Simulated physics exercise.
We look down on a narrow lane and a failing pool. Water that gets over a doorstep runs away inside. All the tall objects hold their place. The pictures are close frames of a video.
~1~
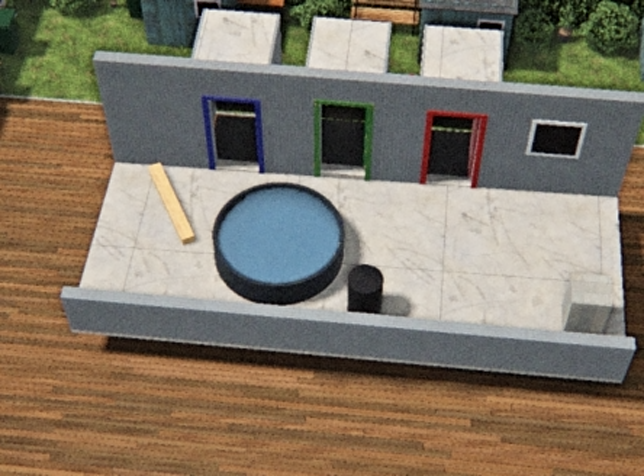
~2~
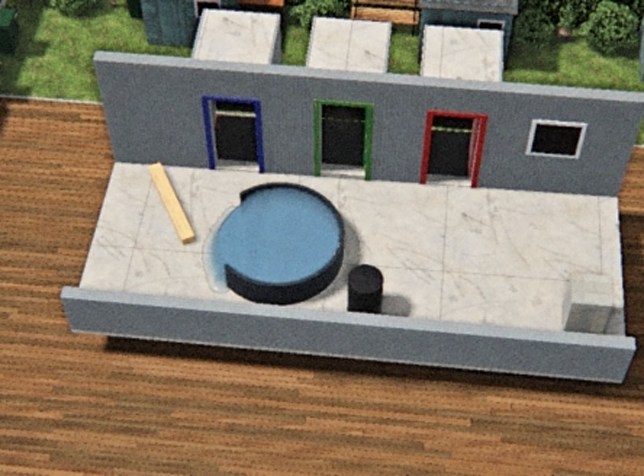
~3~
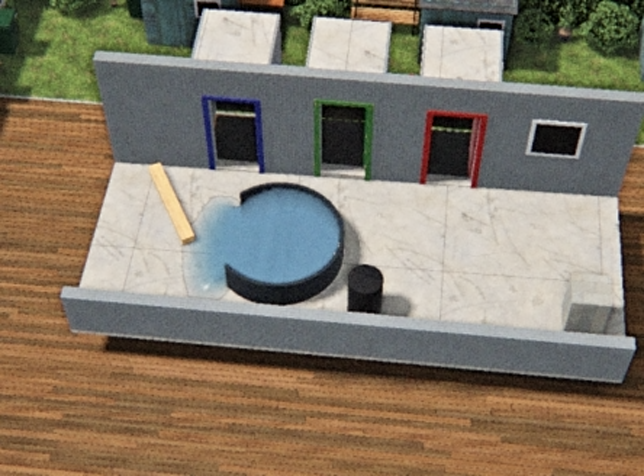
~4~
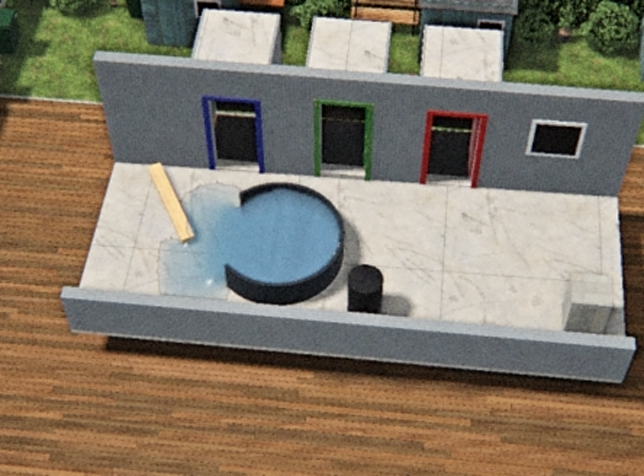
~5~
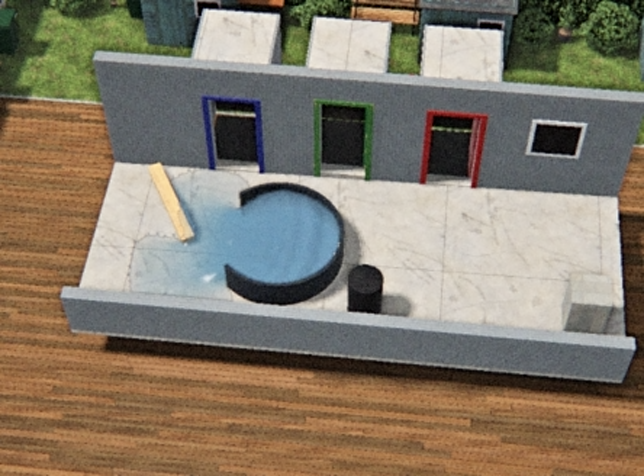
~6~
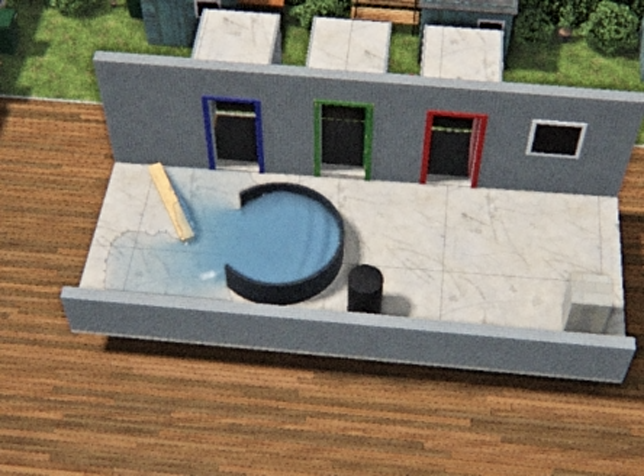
To begin with, a round dark-walled pool of blue water sits whole on a pale tiled lane between grey walls. Its left side opens, and water pours out through the gap onto the tiles. The water spreads leftward in a thinning sheet, reaching the leaning wooden plank and running past its lower end.
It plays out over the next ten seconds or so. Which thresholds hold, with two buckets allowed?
The blue door takes more than that; the green door stays under that; the red door stays under that.
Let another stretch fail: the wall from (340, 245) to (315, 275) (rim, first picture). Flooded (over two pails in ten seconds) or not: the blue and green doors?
The blue one takes less; the green one takes less.
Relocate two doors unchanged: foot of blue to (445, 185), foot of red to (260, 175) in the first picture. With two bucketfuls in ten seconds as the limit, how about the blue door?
In short: Blue door lets less in.
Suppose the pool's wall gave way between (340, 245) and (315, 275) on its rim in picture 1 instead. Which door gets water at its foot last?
I say the blue-painted one.
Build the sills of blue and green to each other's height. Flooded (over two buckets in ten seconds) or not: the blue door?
Blue holds.
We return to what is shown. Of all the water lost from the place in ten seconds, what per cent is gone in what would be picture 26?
Roughly 60 per cent.
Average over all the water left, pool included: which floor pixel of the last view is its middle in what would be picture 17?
Near (225, 244).
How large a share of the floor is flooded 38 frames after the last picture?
Some 50 per cent.
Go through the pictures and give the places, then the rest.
In the first picture, the round tank at (278, 235) is whole and still.
In the second picture, the front is at a hidden place, out from the gap at (218, 240).
In the third picture, water pours out at (218, 242) and has run to (218, 200).
In the fourth picture, the front is at (200, 189), out from the gap at (219, 243).
In the fifth picture, the front is at a hidden place, out from the gap at (219, 244).
In the sixth picture, water pours out at (219, 243) and has run to a hidden place.
A moment on, water covers 25 % of the floor; the blue door under two buckets in, the green door not reached, the red door not reached.
Next, water covers 30 % of the floor; the blue door under two buckets in, the green door not reached, the red door not reached.
Then, water covers 40 % of the floor; the blue door over two buckets in, the green door wet at the sill, nothing in, the red door not reached.
Later, water covers 50 % of the floor; the blue door over two buckets in, the green door wet at the sill, nothing in, the red door wet at the sill, nothing in.
In the end, water covers 65 % of the floor; the blue door far over two buckets in, the green door wet at the sill, nothing in, the red door wet at the sill, nothing in.
